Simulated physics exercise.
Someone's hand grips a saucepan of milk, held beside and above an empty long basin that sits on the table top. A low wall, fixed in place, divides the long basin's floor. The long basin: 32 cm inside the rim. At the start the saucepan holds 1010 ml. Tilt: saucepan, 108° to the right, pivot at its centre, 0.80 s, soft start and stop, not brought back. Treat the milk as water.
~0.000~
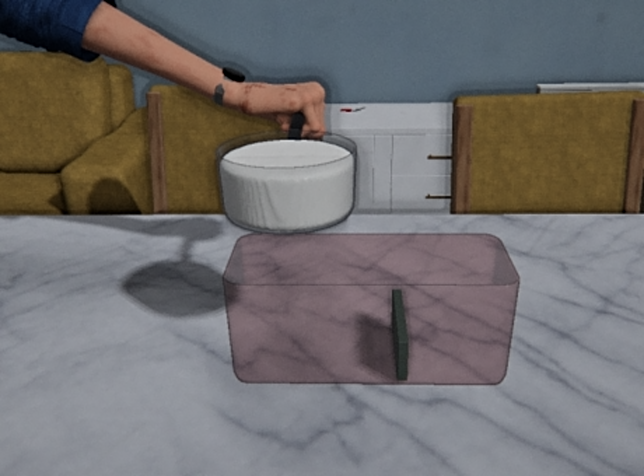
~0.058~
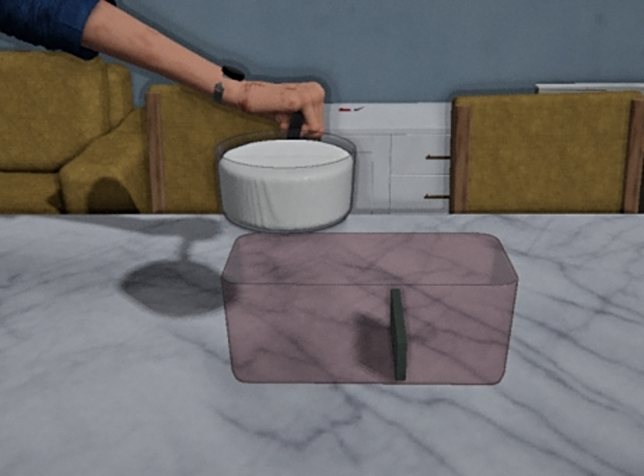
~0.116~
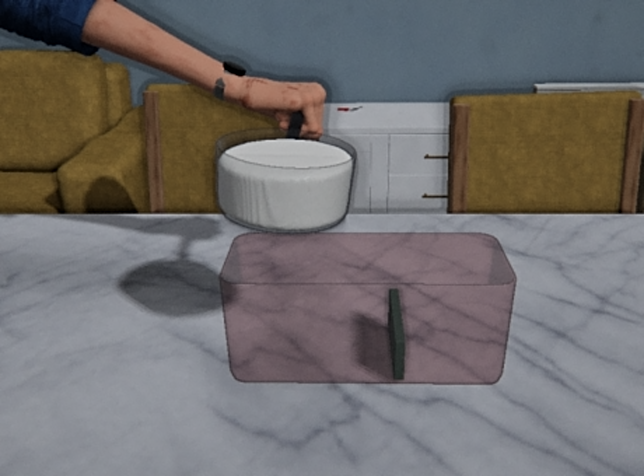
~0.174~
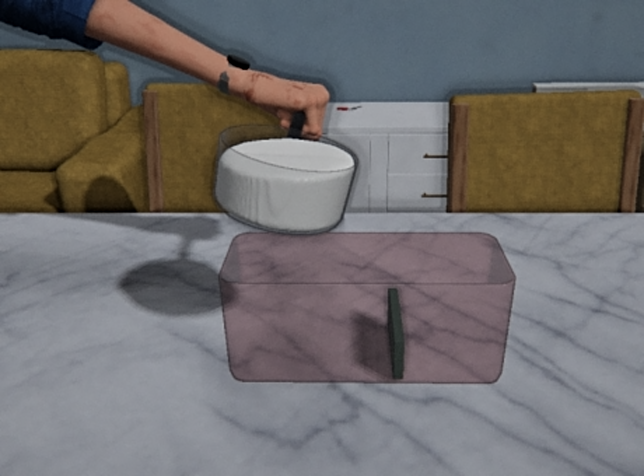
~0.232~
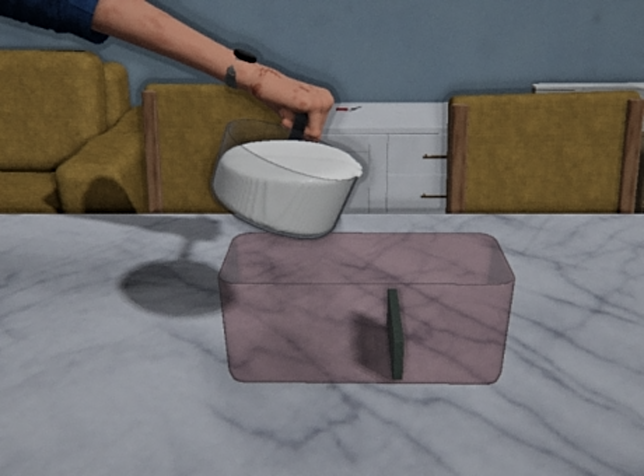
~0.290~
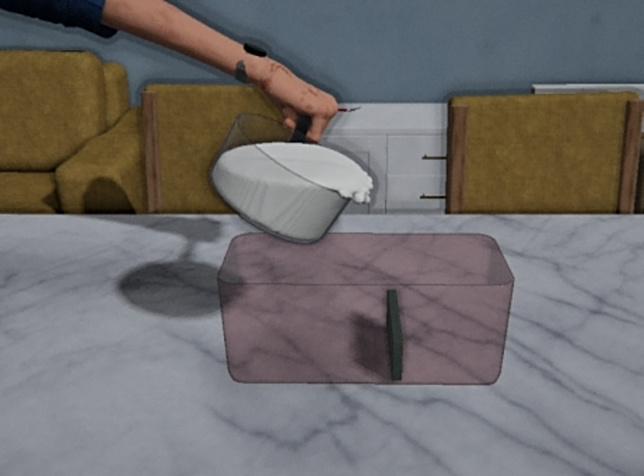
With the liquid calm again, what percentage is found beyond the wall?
Beyond the wall there is roughly 41 percent.
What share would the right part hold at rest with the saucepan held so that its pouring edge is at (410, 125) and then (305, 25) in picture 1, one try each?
I'd expect close to 75 per cent and then close to 30 per cent.
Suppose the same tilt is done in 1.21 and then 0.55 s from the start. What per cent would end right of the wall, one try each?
55 in a hundred, followed by 30 in a hundred.
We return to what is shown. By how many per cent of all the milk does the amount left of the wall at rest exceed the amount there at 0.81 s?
That is roughly 8 in a hundred of the whole.
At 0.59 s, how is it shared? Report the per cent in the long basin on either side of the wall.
Lab note: Left near 18 %, right near 34.
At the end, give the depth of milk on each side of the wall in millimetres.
Left 24 mm, right 28 mm.
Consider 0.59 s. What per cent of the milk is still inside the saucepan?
Near 24 in a hundred.
Then, 0.59 s in, the tilt is 91° and 24 per cent is still to pour, 18 is left of the wall and 34 right of it.
Then, 0.81 s in, the tilt is 108° and 4 per cent is still to pour, 49 is left of the wall and 42 right of it.
Then, 1.05 s in, the tilt is 108° and 0 per cent is still to pour, 56 is left of the wall and 42 right of it.
Then, 1.30 s in, the tilt is 108° and 0 per cent is still to pour, 57 is left of the wall and 41 right of it.
Finally, 57 per cent lies left of the wall, 41 right of it and 1 outside.
